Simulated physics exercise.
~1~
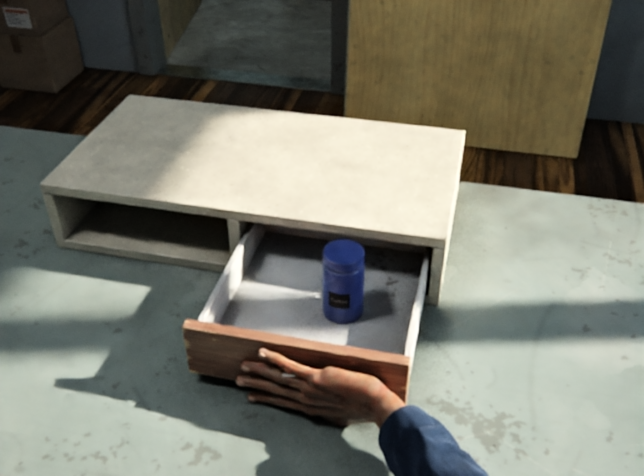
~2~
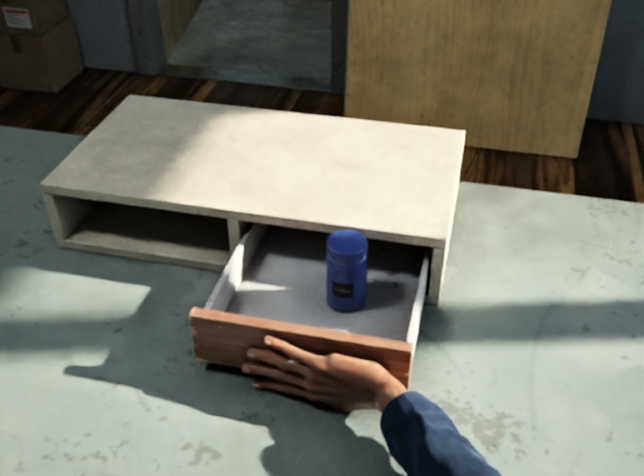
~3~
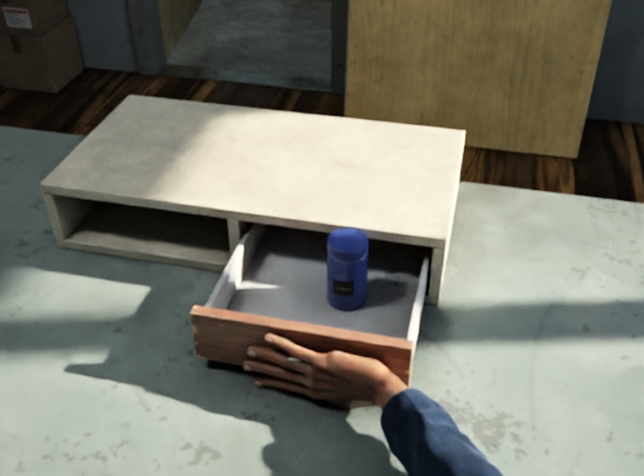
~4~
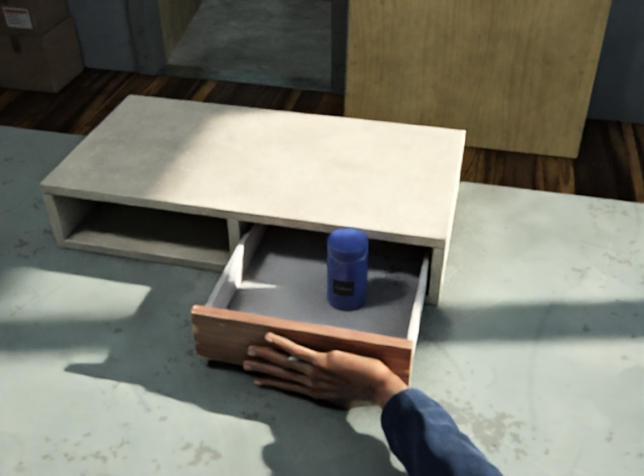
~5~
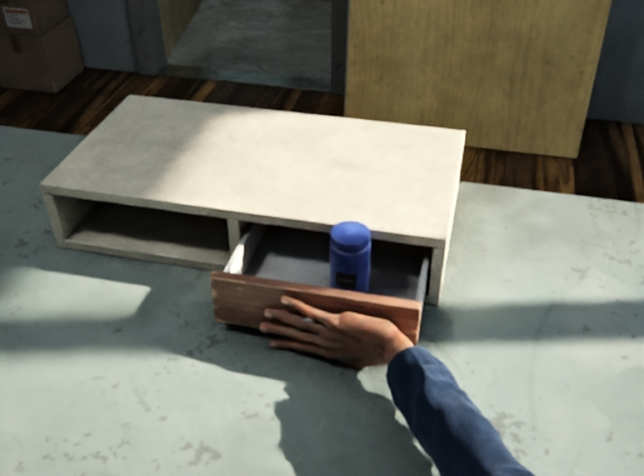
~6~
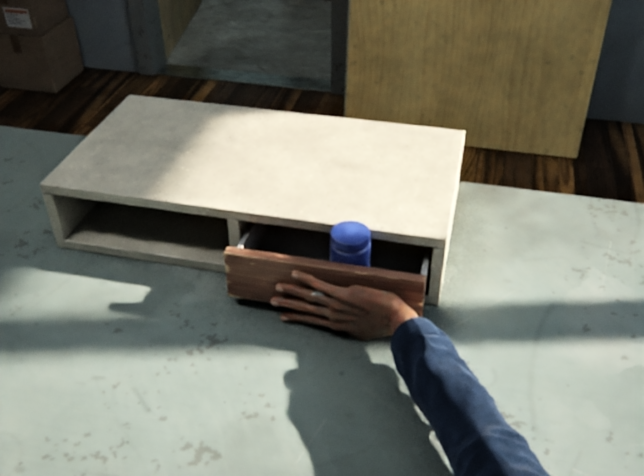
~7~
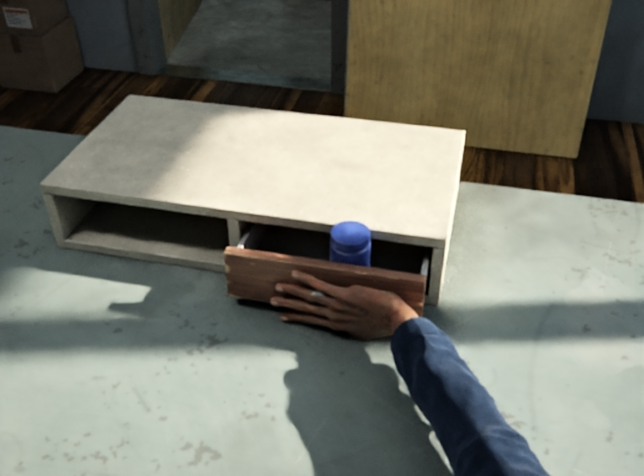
On a low cabinet, a hand pushes in a drawer holding an upright blue jar, leaving it ajar.
